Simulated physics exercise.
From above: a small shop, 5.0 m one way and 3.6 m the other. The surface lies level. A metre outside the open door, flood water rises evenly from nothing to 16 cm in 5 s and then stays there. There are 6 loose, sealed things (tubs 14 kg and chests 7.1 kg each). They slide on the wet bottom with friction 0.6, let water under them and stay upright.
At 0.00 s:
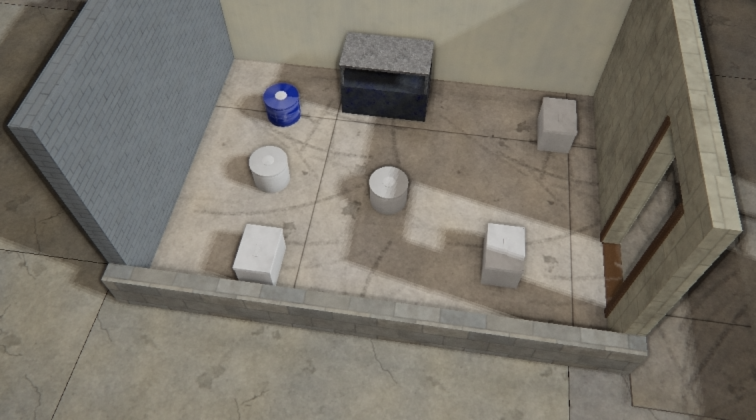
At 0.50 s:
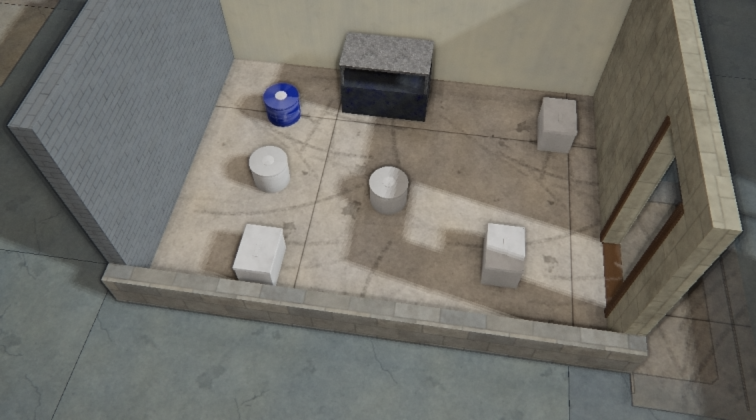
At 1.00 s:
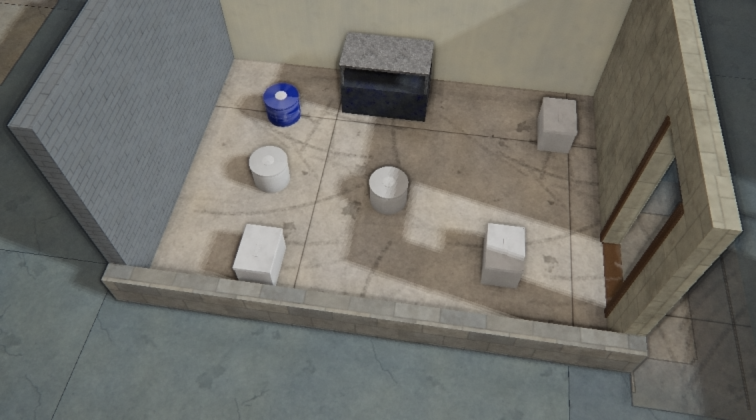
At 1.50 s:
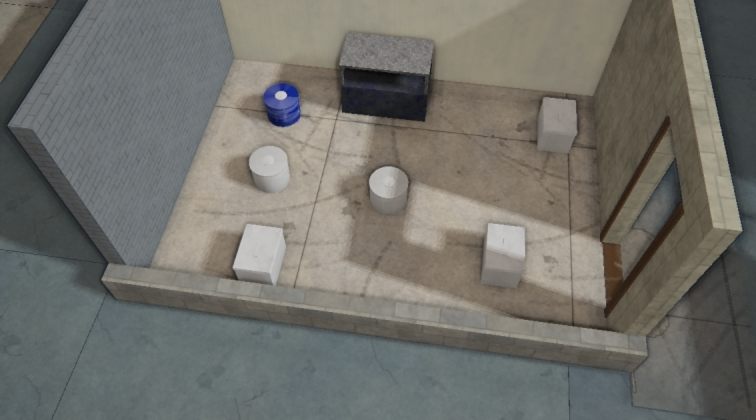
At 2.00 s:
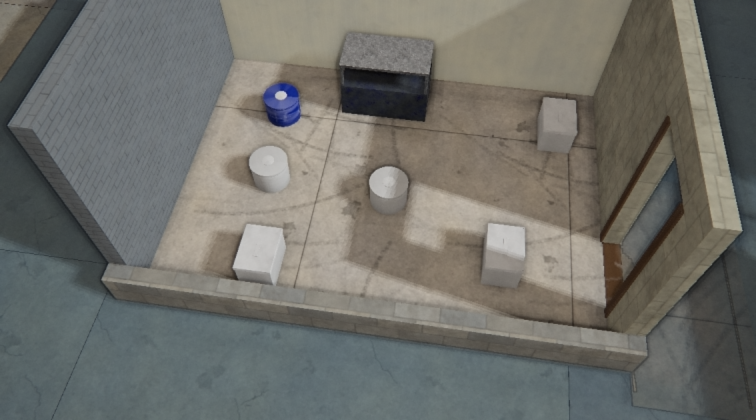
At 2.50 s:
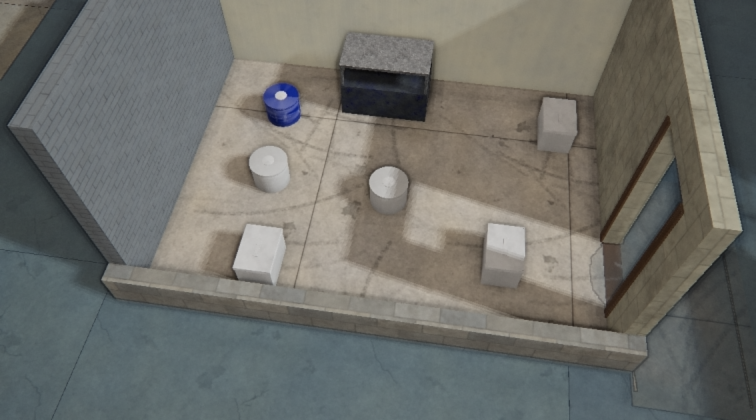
A blue-grey layer resembling water spreads over the ground outside a small walled shop, then covers the remaining brown patch beside the doorway at right. Finally the orange-brown strip at the door's base turns grey, while the blue tub, pale tubs and chests, and counter inside stay still.
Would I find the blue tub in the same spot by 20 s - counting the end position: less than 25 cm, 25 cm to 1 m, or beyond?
The blue tub barely shifts.
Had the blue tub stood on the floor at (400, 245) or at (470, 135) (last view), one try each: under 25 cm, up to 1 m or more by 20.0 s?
In that order: It stays put; it stays put.
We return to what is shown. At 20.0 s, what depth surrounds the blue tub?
About 8 cm.
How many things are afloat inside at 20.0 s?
4 of them.
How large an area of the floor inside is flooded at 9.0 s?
Roughly 15 m2.
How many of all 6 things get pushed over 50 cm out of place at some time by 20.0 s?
That makes 3.
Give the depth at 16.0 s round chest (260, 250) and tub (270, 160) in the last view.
Roughly 9 and 7 cm.
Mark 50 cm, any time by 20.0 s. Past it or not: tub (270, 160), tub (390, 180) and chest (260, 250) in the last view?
In turn: Short of it, under, more.
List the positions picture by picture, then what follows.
The first picture shows the blue tub at (281, 96), on the bottom; 0.0 m2 under water; 0 of 6 have shifted.
The second picture shows the blue tub at (281, 96) rests on the ground; 0.0 m2 under water; 0 of 6 have shifted.
The third picture shows the blue tub at (281, 96) rests on the ground; water covers 0.0 m2; 0 of 6 have shifted.
The fourth picture shows the blue tub at (281, 96) rests on the ground; 0.0 m2 under water; 0 of 6 have shifted.
The fifth picture shows the blue tub at (281, 96), on the bottom; water covers 0.0 m2; 0 of 6 have shifted.
The sixth picture shows the blue tub at (281, 96) rests on the ground; water covers 0.0 m2; 0 of 6 have shifted.
After 4.0 s the blue tub is near (281, 96), 0.0 m from its start, aground; 0 afloat.
After 9.0 s the blue tub is near (281, 96), 0.0 m from its start, aground; 1 afloat.
After 16.0 s the blue tub is near (281, 96), 0.0 m from its start, aground; 2 afloat.
After 20.0 s the blue tub is near (280, 97), 0.0 m from its start, aground; 4 afloat.
